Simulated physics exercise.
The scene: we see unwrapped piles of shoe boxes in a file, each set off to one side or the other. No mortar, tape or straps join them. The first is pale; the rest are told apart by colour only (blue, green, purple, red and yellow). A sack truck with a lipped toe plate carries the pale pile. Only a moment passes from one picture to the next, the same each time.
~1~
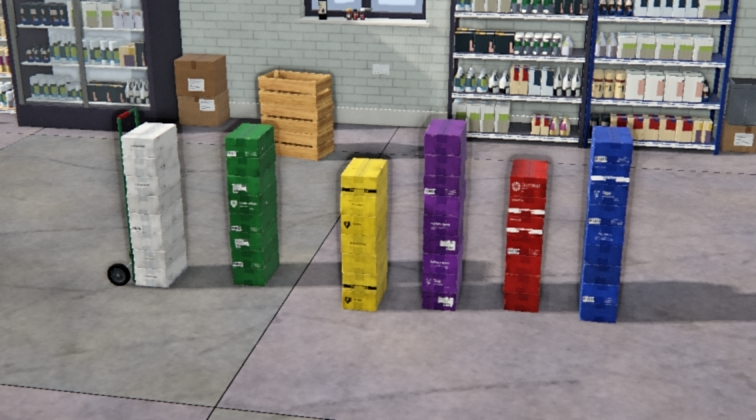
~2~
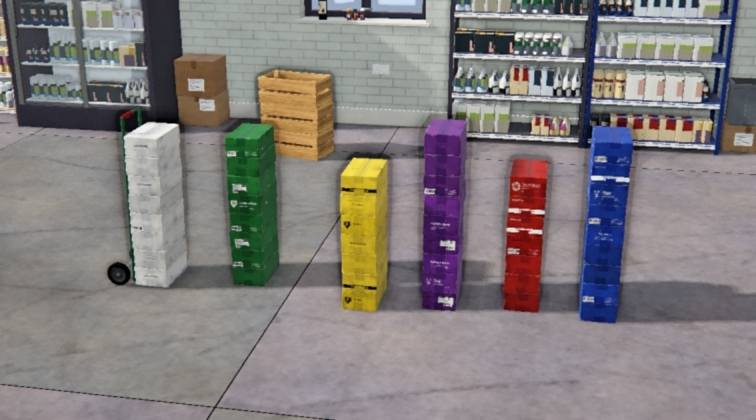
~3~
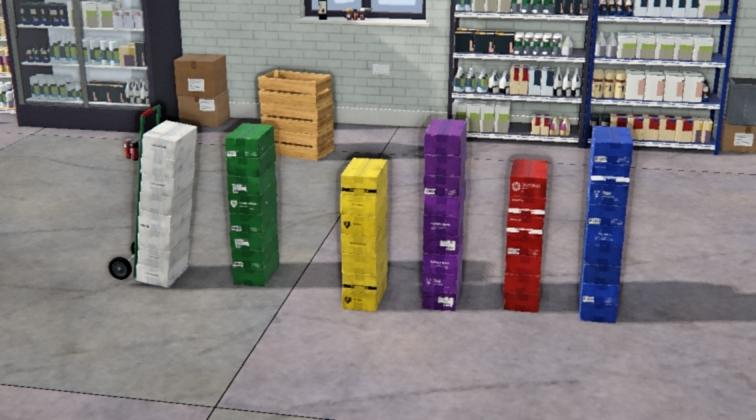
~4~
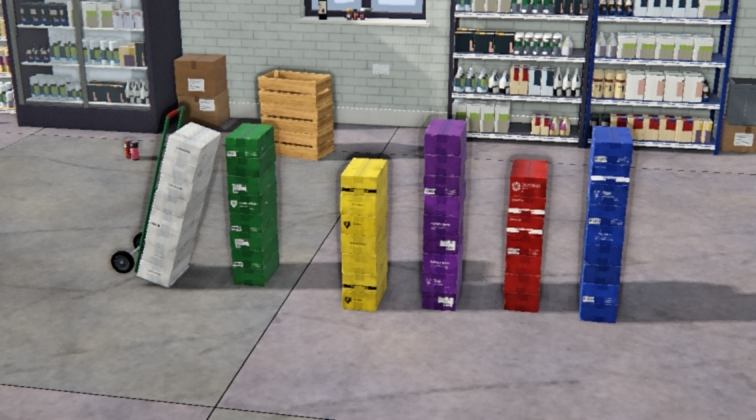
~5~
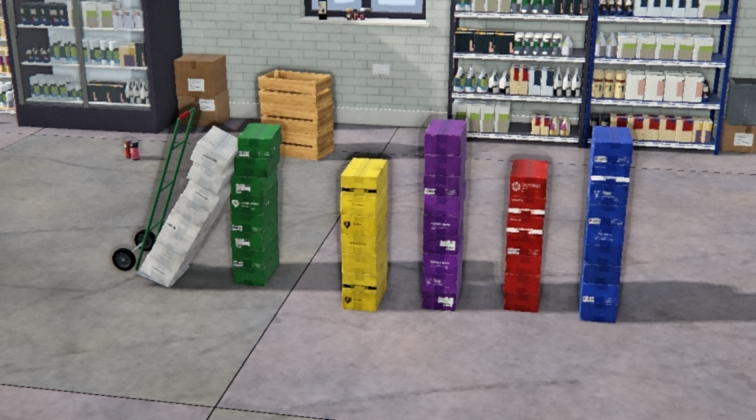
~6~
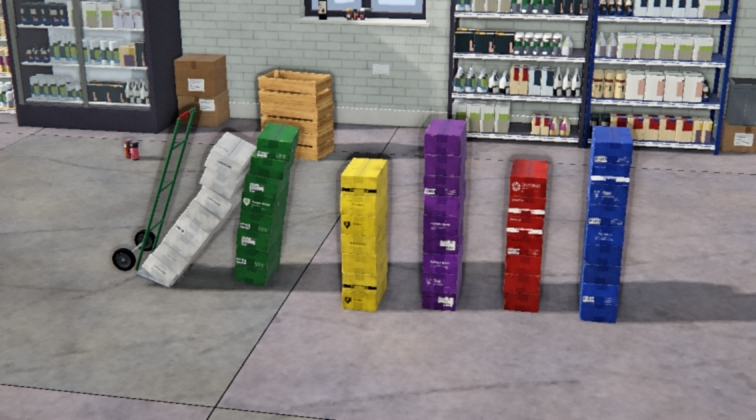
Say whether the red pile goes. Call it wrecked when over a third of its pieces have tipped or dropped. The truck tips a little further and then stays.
It keeps nearly all its pieces up.
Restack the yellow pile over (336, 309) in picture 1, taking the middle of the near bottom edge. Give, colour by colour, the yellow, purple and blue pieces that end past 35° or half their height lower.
Pile by pile, yellow 6, purple 9, blue 9.
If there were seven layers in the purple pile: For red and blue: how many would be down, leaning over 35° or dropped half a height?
Red 0, blue 0.
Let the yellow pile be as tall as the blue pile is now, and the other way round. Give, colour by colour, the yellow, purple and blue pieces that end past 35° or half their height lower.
By colour: Yellow 0, purple 0, blue 0.
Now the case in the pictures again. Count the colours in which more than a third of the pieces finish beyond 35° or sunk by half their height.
It comes to 1.
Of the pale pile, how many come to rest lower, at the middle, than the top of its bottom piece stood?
It comes to 4.
Just after the last frame, 8 of the pale pile down; none of the 7 red boxes down (0 of 40 in all colours); top red box unmoved; top green box tilted clearly, a little lower.
A moment on, 8 of the pale pile down; none of the 7 red boxes down (8 of 40 in all colours); top red box unmoved; top green box tilted well over, about its own height lower.
Further on, 8 of the pale pile down; none of the 7 red boxes down (8 of 40 in all colours); top red box unmoved; top green box upside down.
When it is over, 7 of the pale pile down; none of the 7 red boxes down (8 of 40 in all colours); top red box unmoved; top green box upside down. In pixels of the last frame, middles, top red box near (529, 178), top green box near (469, 267).
